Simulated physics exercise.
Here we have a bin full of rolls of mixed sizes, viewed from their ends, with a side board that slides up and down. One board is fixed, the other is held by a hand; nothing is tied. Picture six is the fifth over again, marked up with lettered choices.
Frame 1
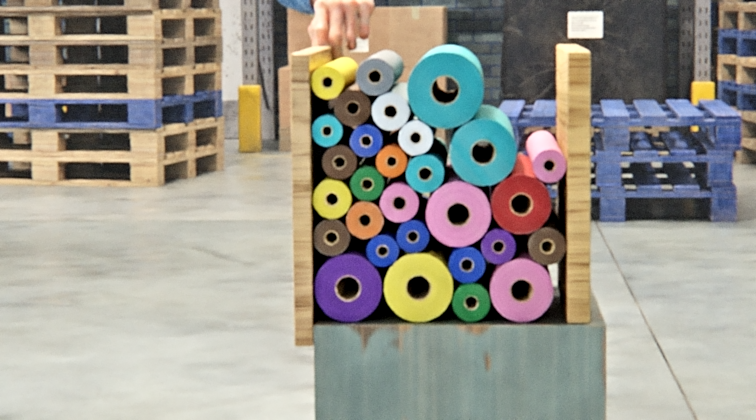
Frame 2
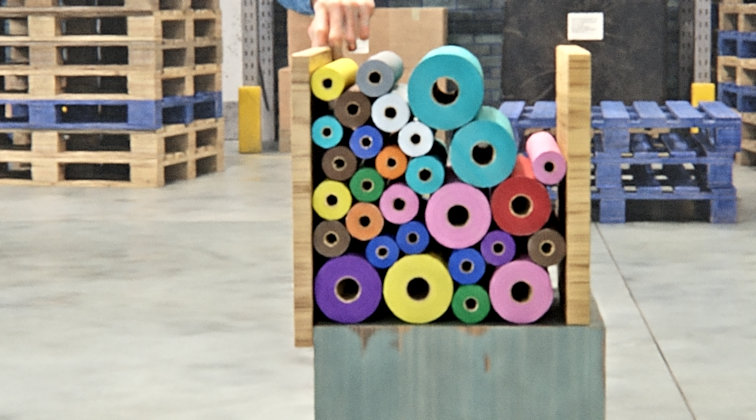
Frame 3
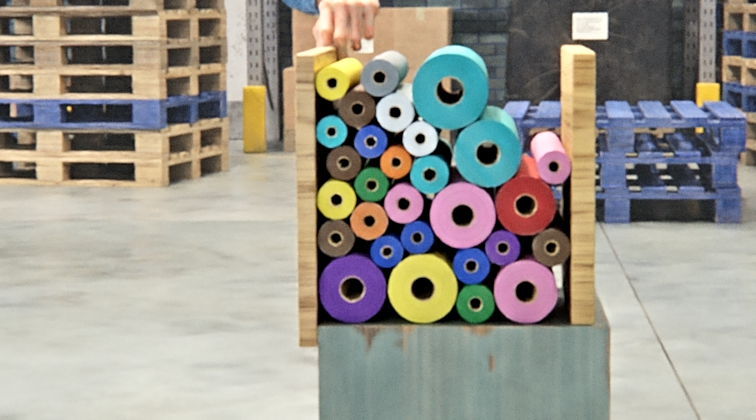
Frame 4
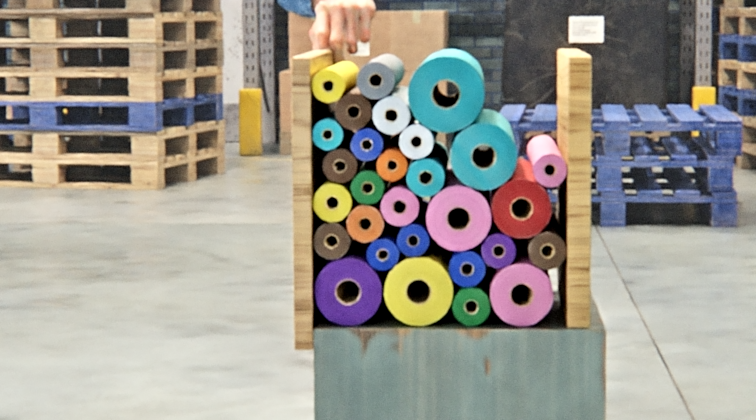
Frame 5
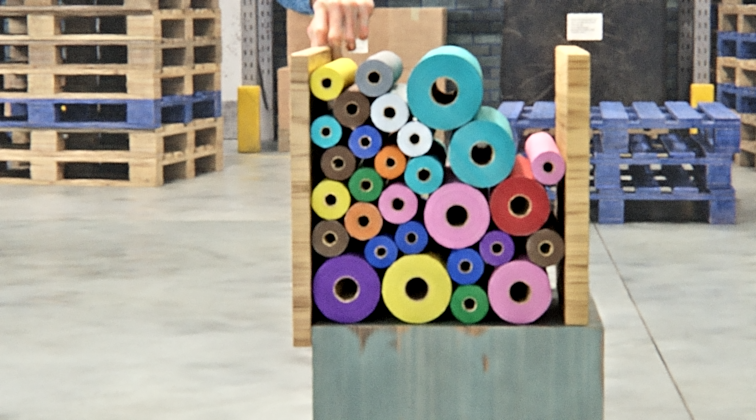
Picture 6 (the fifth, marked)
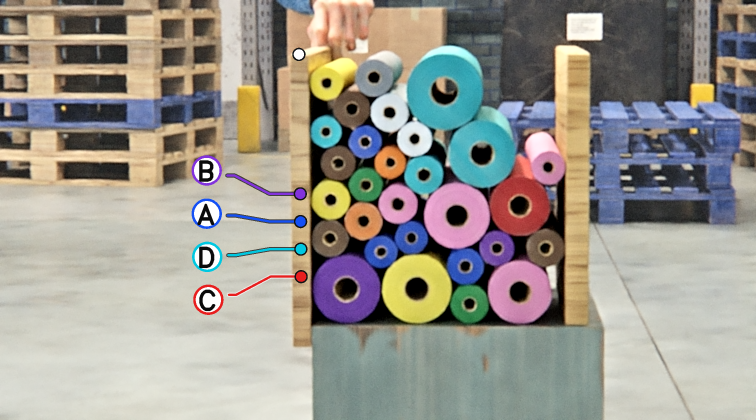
Nothing in the bin of colourful rolls moved apart from a slight wobble of the whole view, while a hand stayed at the top of the left wooden board, with pallets stacked behind.
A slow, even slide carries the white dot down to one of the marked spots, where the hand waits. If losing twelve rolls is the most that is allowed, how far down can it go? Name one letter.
Stop at D.
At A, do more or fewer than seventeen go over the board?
Fewer than seventeen.
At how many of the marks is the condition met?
Three of them.
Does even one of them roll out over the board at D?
At D: Yes.
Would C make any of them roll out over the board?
At C: Yes.
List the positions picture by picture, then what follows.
The first frame shows a purple roll (348, 288); a blue roll (383, 251); a purple roll (499, 247).
The second frame shows a purple roll (498, 248); a turquoise roll (425, 175).
The third frame shows a turquoise roll (487, 153); a white roll (395, 112).
The fourth frame shows side board (317, 188); a purple roll (348, 292).
The fifth frame shows a blue roll (381, 252); a purple roll (497, 248); a turquoise roll (424, 175).
On the marked copy, A at (300, 222); B at (300, 193); C at (301, 277); D at (301, 249); the white dot at (299, 54).
Following D. Soon after the start, top of the board (310, 144).
Later, top of the board (311, 243).
In the end, top of the board (311, 248), ten out over the board.
As for the rest, A about five out over the board; B about five out over the board; C more than twelve out over the board.
